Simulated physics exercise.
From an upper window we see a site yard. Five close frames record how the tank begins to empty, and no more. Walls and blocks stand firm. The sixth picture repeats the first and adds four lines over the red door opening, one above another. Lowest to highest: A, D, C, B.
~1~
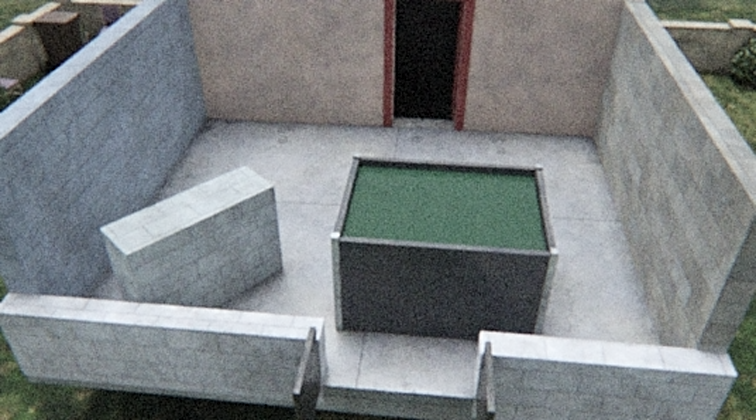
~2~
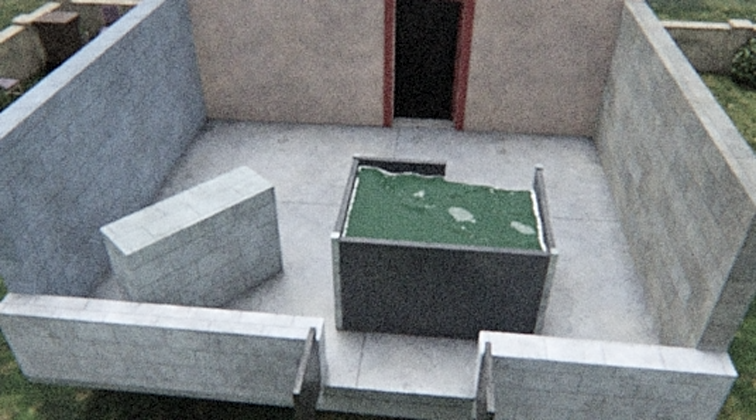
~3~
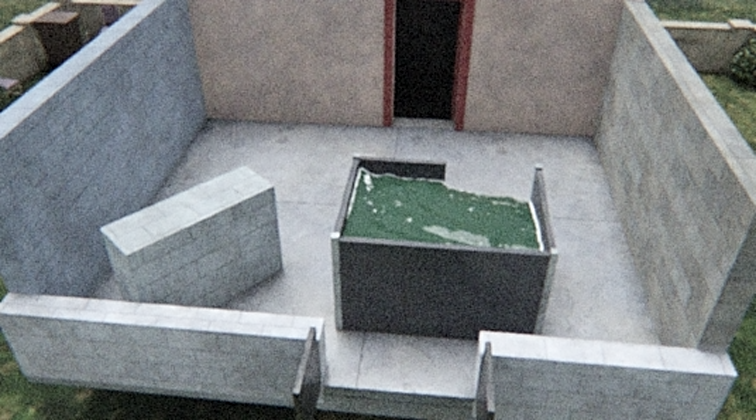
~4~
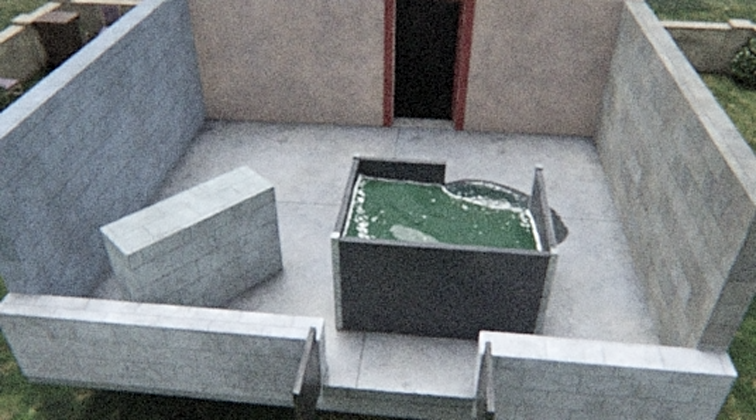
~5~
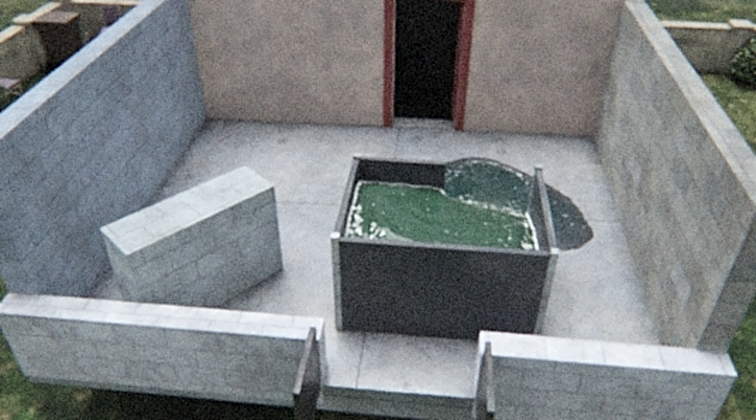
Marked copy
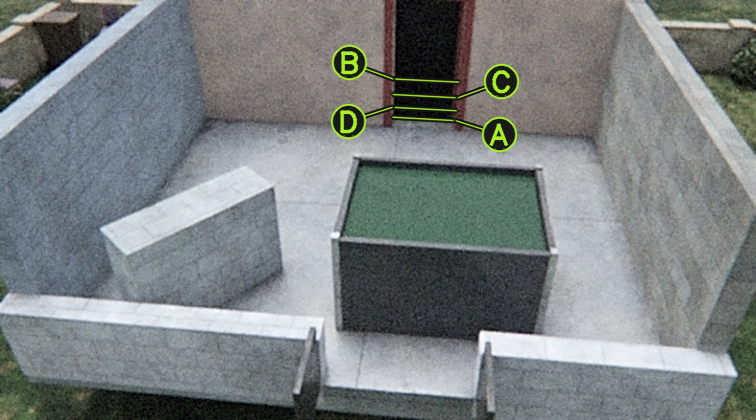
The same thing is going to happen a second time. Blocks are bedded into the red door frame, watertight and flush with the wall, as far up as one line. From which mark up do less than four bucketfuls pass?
D will do.
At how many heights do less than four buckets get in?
Three of them.
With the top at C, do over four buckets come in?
No, not at all.
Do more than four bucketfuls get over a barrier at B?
No, not at all.
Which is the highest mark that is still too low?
Mark A.
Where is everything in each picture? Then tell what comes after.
In the first frame, water in the tank at rest, its middle at (444, 207); foot of the red doorway at (423, 128); open gate at (402, 321).
In the second frame, water covers 1 % of the ground, its front hidden from here.
In the third frame, water covers 4 % of the ground, its front hidden from here.
In the fourth frame, water covers 8 % of the ground, its front hidden from here.
In the fifth frame, 15 % of the ground under water, visible out to (494, 163).
In lime, A at (423, 118); B at (425, 80); C at (425, 96); D at (424, 108); from the bottom up A, D, C, B.
With A, some 15 bucketfuls get in.
With B, nothing gets over.
With C, nothing gets over.
With D, a bucket or two gets in.
